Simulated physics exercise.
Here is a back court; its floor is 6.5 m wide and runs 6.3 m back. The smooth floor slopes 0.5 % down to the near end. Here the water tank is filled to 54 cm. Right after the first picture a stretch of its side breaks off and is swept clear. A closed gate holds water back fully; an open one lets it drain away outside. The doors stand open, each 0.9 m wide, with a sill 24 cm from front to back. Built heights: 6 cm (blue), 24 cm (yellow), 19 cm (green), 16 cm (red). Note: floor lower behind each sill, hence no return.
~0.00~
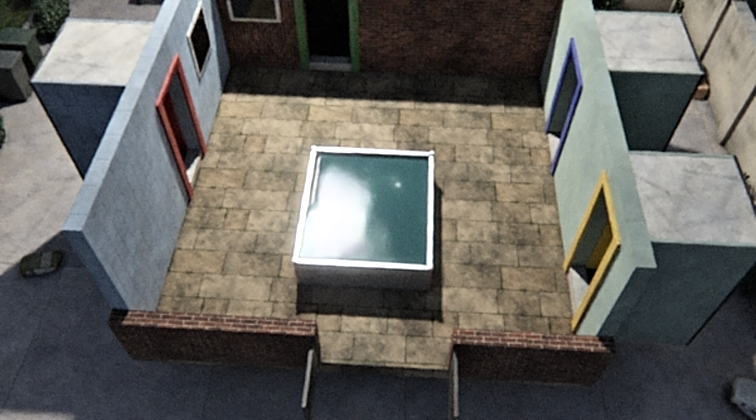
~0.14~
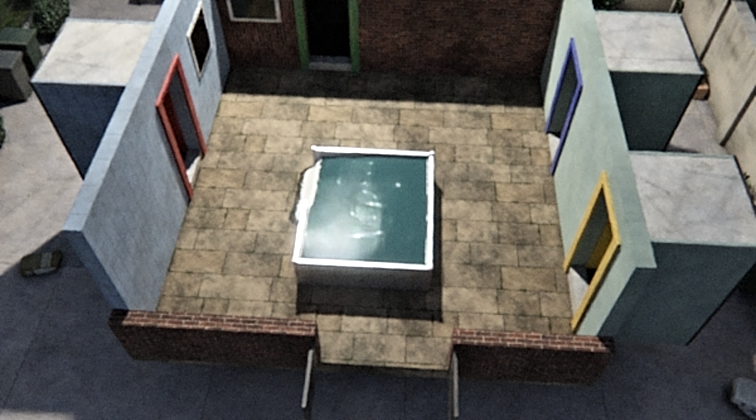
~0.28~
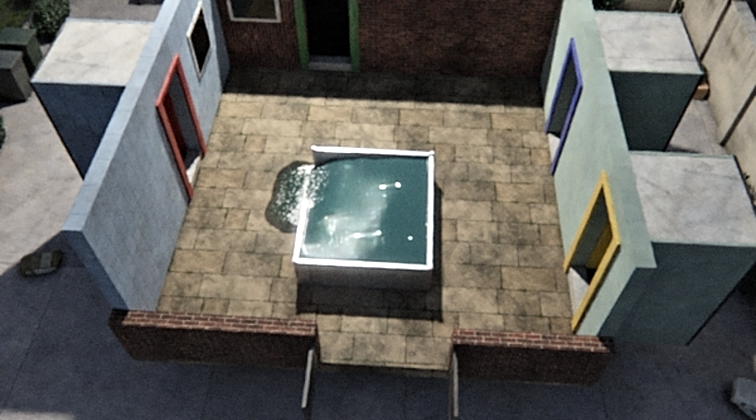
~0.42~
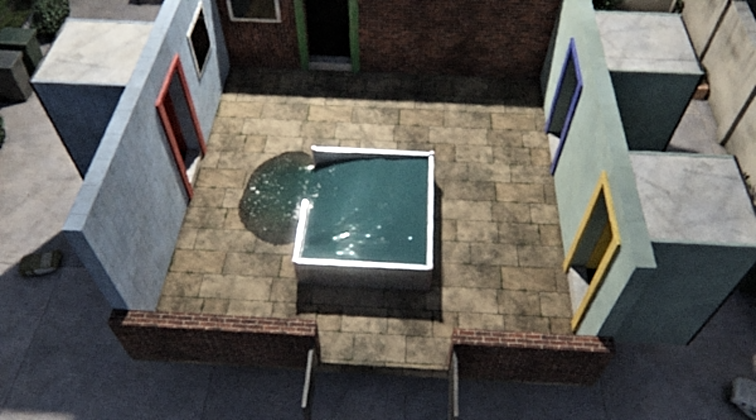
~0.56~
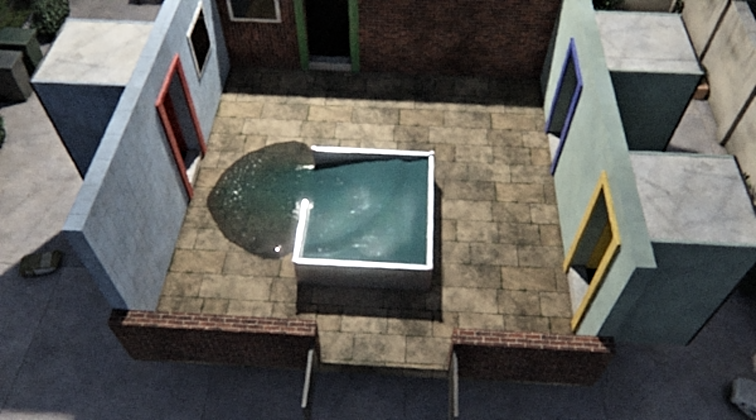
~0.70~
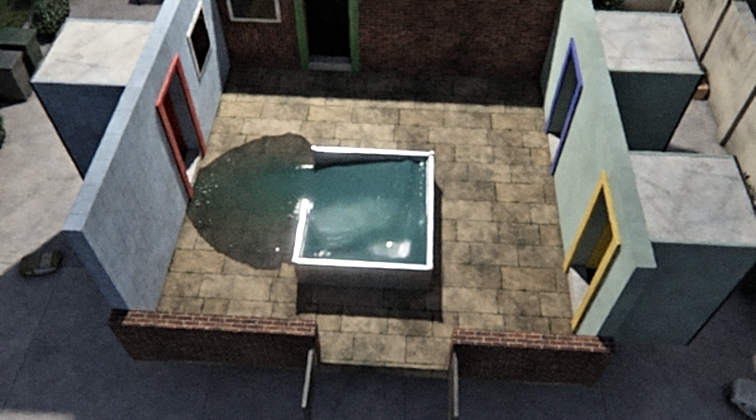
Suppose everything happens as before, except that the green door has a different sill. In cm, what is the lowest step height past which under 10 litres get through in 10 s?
Close to 5.5 cm is just enough.
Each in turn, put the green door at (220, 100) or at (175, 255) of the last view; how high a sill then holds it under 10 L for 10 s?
You'd want roughly 12.5 cm there first, then roughly 12.0 cm.
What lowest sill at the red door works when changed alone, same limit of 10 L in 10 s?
At red, about 27 cm.
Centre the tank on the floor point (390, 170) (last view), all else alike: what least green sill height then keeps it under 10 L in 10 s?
Some 8.0 cm.
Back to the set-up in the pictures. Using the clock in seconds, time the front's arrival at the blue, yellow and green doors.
The blue door at 6.0 seconds, the yellow door at 6.5 seconds, the green door at 2.8 seconds.
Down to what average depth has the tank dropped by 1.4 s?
It averages roughly 40 centimetres.
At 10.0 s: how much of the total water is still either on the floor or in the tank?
I'd estimate some 90 in a hundred.
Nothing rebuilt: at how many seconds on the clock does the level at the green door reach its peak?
The level tops out near 5.0 seconds.
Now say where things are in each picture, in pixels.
The water tank at (368, 207) is whole and still, 54 cm deep; the green door at (328, 31) is dry, in the first frame.
Water pours out at (314, 191) and has run 0.3 m, to (295, 220); about 10 cm deep outside, 54 cm at the back, in the second frame.
The gap is at (314, 192), the front 0.7 m out at (271, 219); the back of the water tank holds 54 cm, in the third frame.
The front is at (244, 204), 1.2 m from the gap at (314, 192); 1.8 m2 of floor is wet, 54 cm left at the back, in the fourth frame.
The gap is at (314, 192), the front 1.8 m out at (213, 205); the back of the water tank holds 54 cm, in the fifth frame.
Water pours out at (314, 192) and has run 2.2 m, to (188, 206); about 4 cm deep outside, 52 cm at the back; the green door at (328, 31), 3.4 m from the gap, is still 2.3 m from the nearest water, in the sixth frame.
After 1.4 s water covers 20 % of the floor, deepest (30 cm) near (195, 183); it has not reached the green door.
After 3.0 s water covers 30 % of the floor, deepest (28 cm) near (230, 71); 3 cm at the green door, 0 litres in over its 19 cm sill.
After 10.0 s water covers 95 % of the floor, deepest (11 cm) near (564, 251); 5 cm at the green door, 0 litres in over its 19 cm sill.
At the green door as built, the water arrived by 2.9 s and peaked near 8 cm at 4.8 s.
With a sill of 4.5 cm, 20 litres would have come in within the 10 s; with 6.5 cm, 5 litres. So under 10 litres takes about 5.5 cm.
